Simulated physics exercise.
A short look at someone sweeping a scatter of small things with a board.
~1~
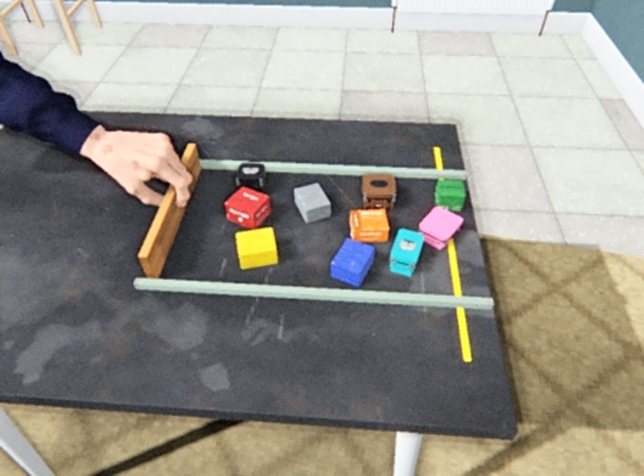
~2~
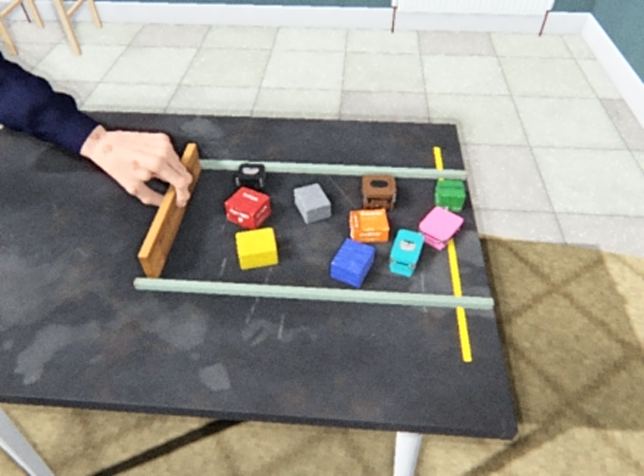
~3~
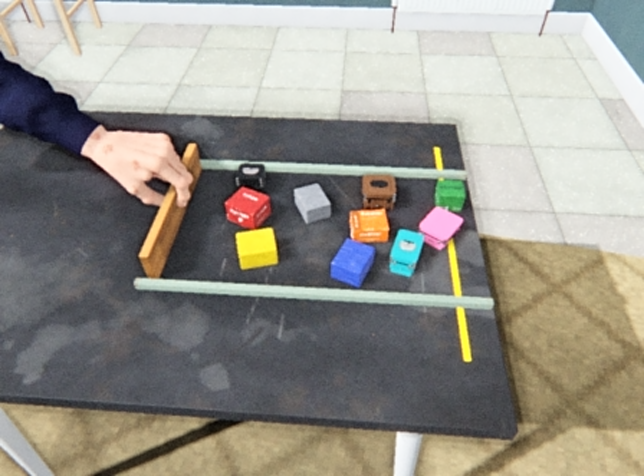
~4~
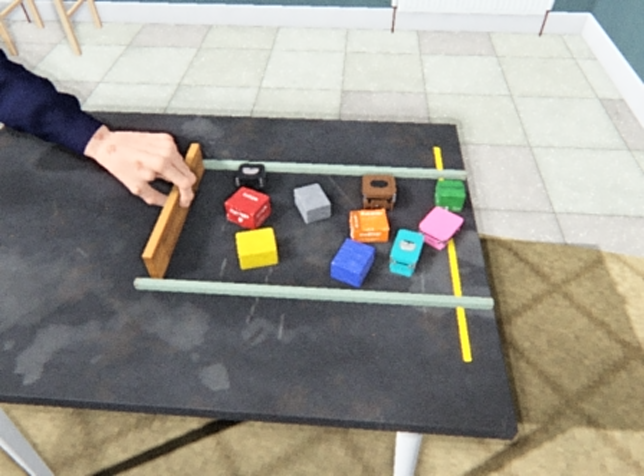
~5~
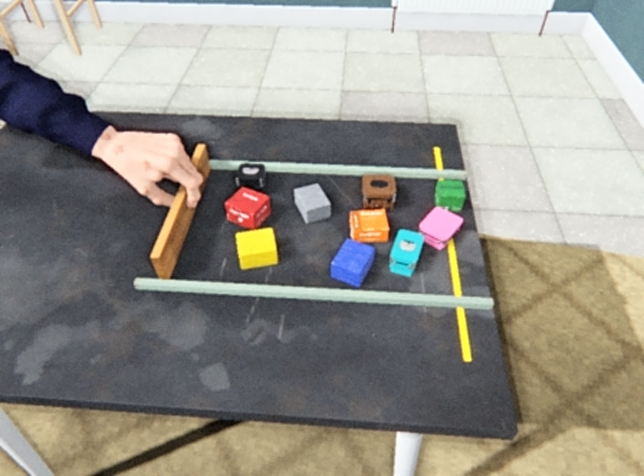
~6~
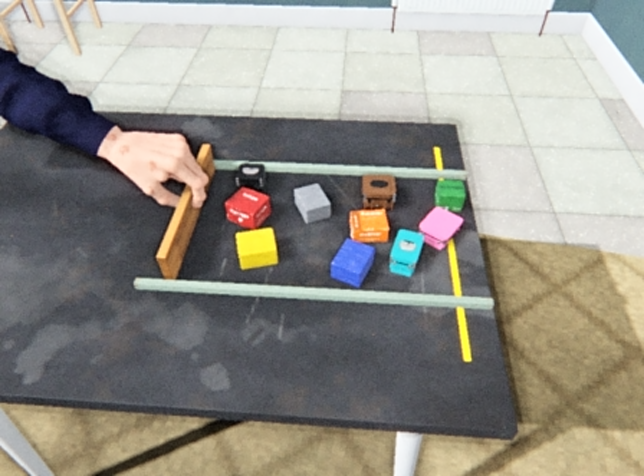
A wooden board held by a hand slides slightly right toward the scattered colourful blocks.
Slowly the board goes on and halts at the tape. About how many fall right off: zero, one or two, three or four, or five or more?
In the end the number that fall off is five or more.
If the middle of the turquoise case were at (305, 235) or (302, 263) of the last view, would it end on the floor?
Place by place, it survives; tumbles off.
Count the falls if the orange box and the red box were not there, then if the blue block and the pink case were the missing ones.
Fallen: 5, and 5 in the other try.
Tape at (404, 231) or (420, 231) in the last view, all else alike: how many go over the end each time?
In that order 1 and 4.
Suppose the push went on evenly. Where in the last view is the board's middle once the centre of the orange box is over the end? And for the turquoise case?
About (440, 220), and (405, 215) for the other.
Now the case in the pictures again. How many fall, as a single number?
Fallen: 7.
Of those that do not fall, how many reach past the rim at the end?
The number is 2.
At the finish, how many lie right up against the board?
The number is 3.
Soon after, none off yet; green box at rest near (450, 196); pink case at rest near (440, 229); turquoise case at rest near (406, 253).
In the end, the number that fall off is five or more; gone, grey block, blue block, orange box, brown case, turquoise case, pink case and green box.
